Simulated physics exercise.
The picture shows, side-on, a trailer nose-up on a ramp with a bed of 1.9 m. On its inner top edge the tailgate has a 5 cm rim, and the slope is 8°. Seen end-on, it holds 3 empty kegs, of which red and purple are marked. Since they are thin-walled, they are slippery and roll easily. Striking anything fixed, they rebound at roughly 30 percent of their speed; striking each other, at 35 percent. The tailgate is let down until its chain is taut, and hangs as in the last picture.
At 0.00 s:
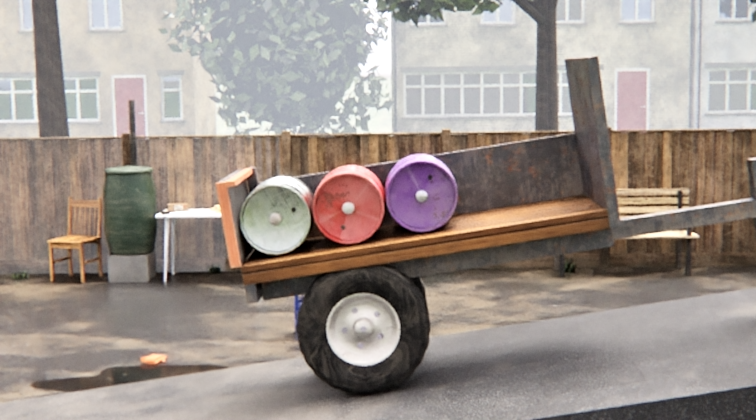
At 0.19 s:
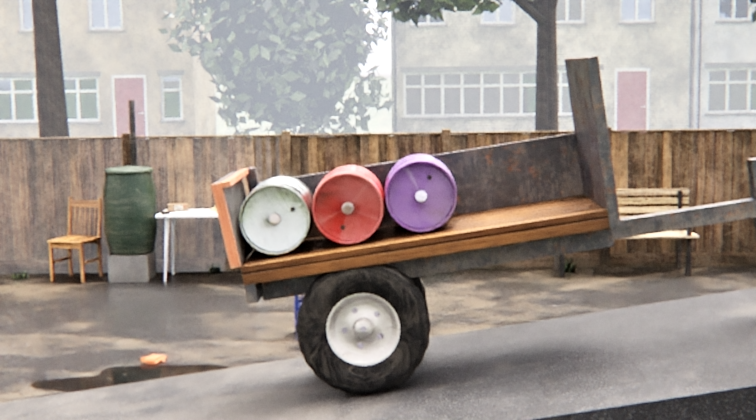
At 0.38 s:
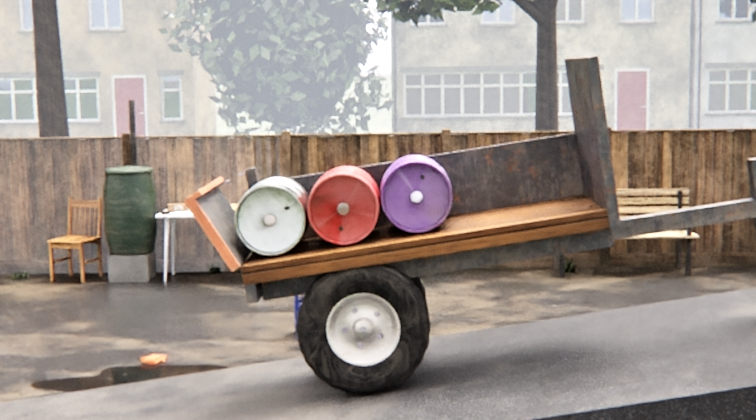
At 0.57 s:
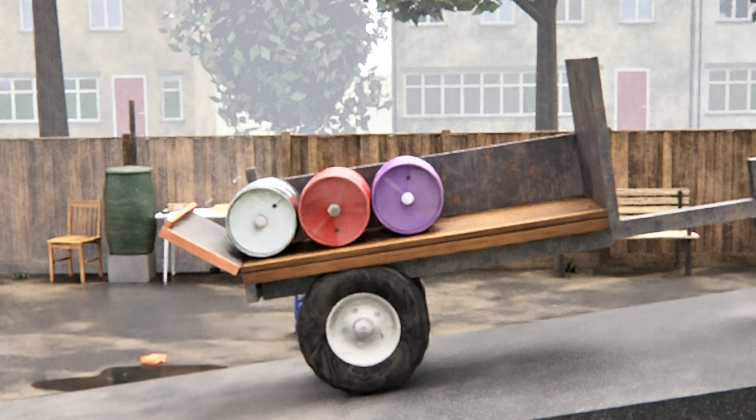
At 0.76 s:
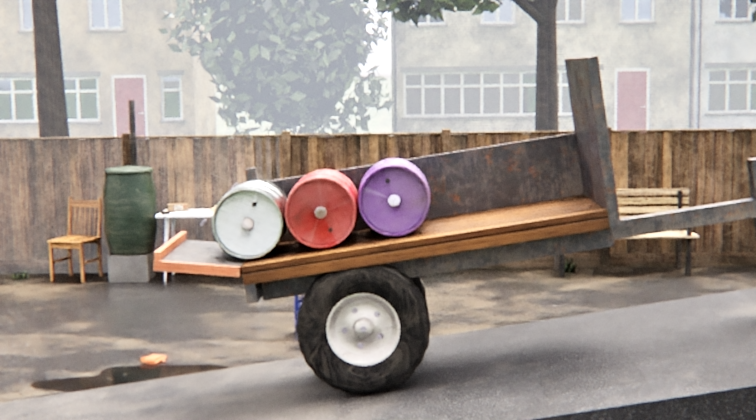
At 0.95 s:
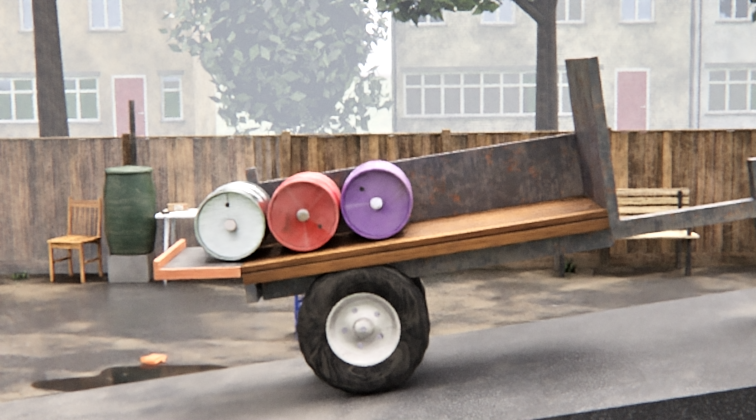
The tailgate swings down to the left, and three drums roll left after it.
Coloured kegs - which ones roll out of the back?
Red keg: Stays, purple: Stays.
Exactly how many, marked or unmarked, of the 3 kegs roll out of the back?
1 in total.
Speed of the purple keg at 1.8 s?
0.2 m/s, roughly.
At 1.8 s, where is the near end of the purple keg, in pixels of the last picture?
Position: About (309, 215).
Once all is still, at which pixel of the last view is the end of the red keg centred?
Rest position in the last view: About (187, 227).
Then, 1.8 s in, red is on the gate, 5 cm past the hinge, rolling left; purple is on the bed, 40 cm short of the hinge, rolling left; 0 out so far.
Then, 2.9 s in, red is on the gate, 30 cm past the hinge; purple is on the bed, 10 cm short of the hinge; 1 out so far.
In the end (4.1 s), red is on the gate, 25 cm past the hinge; purple is on the bed, 15 cm short of the hinge; 1 out so far.
